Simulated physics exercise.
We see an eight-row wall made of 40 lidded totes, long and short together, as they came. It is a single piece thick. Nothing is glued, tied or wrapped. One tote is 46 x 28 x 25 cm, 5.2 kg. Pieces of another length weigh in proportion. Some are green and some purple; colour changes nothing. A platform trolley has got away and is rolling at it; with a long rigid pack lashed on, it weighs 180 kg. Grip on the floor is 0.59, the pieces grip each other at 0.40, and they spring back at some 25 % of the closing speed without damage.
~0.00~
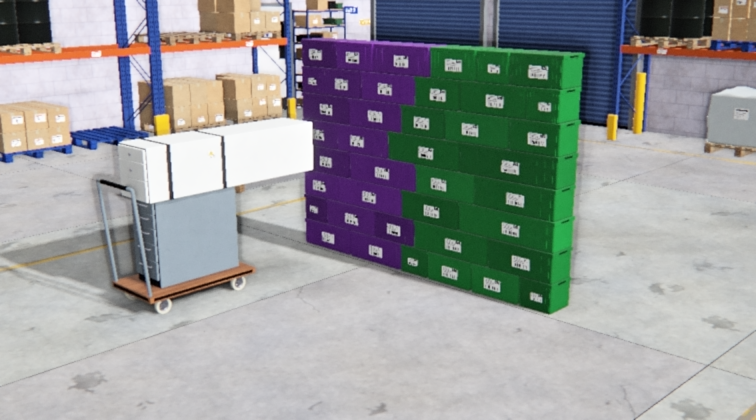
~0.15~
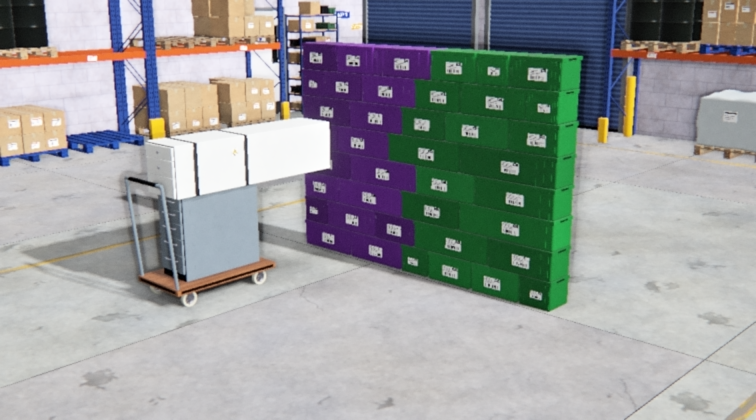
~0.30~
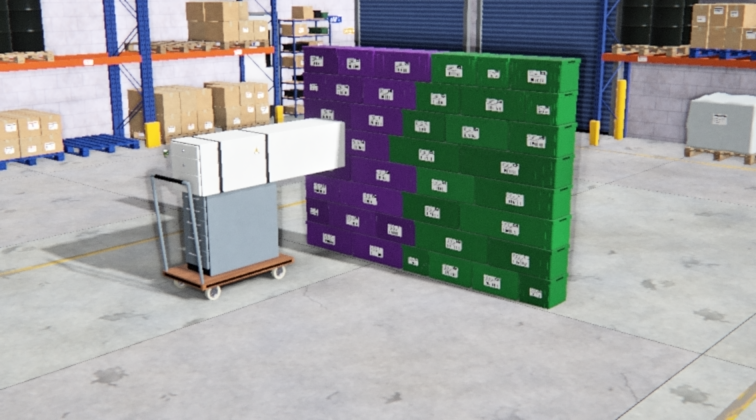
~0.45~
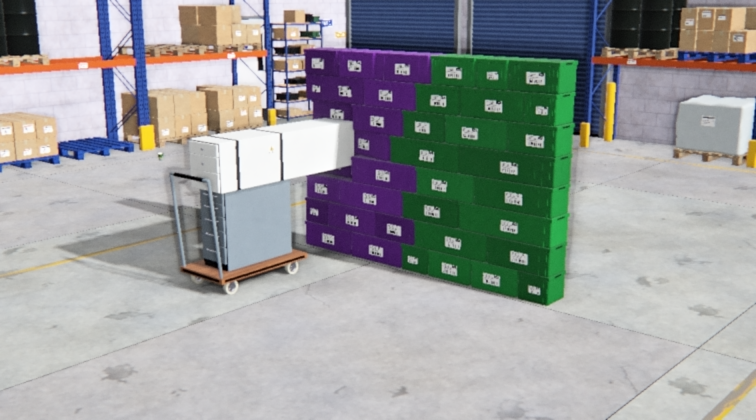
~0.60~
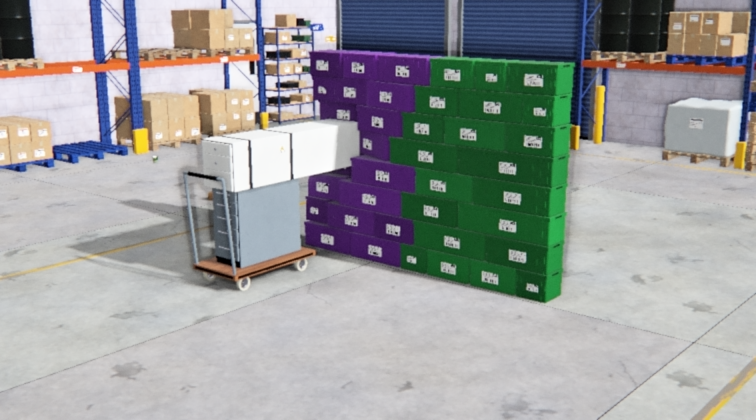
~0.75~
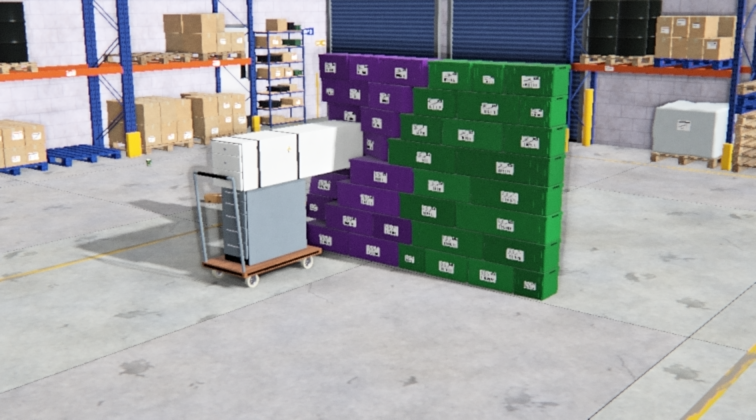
In a warehouse with blue-and-orange racking and roller shutters behind, the view is from slightly above and drifts a little around the scene. A wall of lidded totes, purple on the left and green on the right, stands on the concrete floor, with a loaded platform trolley at left. The trolley rolls rightward, and its long white pack meets the purple side, pushing several totes back.
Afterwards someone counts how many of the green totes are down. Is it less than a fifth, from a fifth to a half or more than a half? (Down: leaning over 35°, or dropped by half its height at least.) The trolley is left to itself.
The part is less than a fifth.
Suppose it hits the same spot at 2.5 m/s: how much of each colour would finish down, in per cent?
Then purple 40, green 0 per cent.
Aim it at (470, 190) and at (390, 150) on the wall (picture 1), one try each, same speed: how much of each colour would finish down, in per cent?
Purple 50 then 80, green 90 then 70 per cent.
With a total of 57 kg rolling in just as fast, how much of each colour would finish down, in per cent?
In that case purple 0, green 0 per cent.
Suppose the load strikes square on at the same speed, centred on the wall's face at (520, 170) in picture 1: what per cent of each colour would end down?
Then purple 10, green 50 per cent.
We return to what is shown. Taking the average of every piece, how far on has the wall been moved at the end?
Roughly 45 cm.
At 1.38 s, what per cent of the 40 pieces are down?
At that moment 30 per cent.
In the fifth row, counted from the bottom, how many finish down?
The count is 2.
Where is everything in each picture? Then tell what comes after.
In the first picture (we follow the side turned to the camera; the camera moves round a little), load (307, 138) 39 cm short of the wall; top green tote (492, 68); top purple tote (353, 57); no piece has moved.
In the second picture, load (325, 137) 20 cm short of the wall; top green tote (492, 70).
In the third picture, load (340, 136) 14 mm short of the wall; top green tote (492, 73).
In the fourth picture, load (350, 135) 13 cm into the wall's line; top green tote (491, 75); top purple tote (355, 65) displaced 21 mm; 10 stirred so far.
In the fifth picture, load (356, 136) 24 cm into the wall's line; top green tote (490, 77); top purple tote (359, 67) displaced 11 cm; 14 stirred so far.
In the sixth picture, load (359, 136) 33 cm into the wall's line; top green tote (487, 79); top purple tote (363, 69) displaced 21 cm; 14 stirred so far.
Around 1.04 s, load 47 cm past the wall's line, still rolling; none of the 21 green totes down (7 of 40 in all colours); top green tote unmoved; top purple tote tipped 13°.
Around 1.38 s, load 60 cm past the wall's line, still rolling; none of the 21 green totes down (13 of 40 in all colours); top green tote unmoved; top purple tote tipped 51°, 52 cm lower.
Around 2.08 s, load 76 cm past the wall's line, still rolling; none of the 21 green totes down (13 of 40 in all colours); top green tote unmoved; top purple tote tipped 11°, 1.62 m lower.
Finally (4.5 s), load 77 cm past the wall's line, stopped; none of the 21 green totes down (13 of 40 in all colours); top green tote unmoved; top purple tote on its side. That is 0 per cent. Seen by the last camera, middles, top green tote near (496, 78), top purple tote near (442, 184).
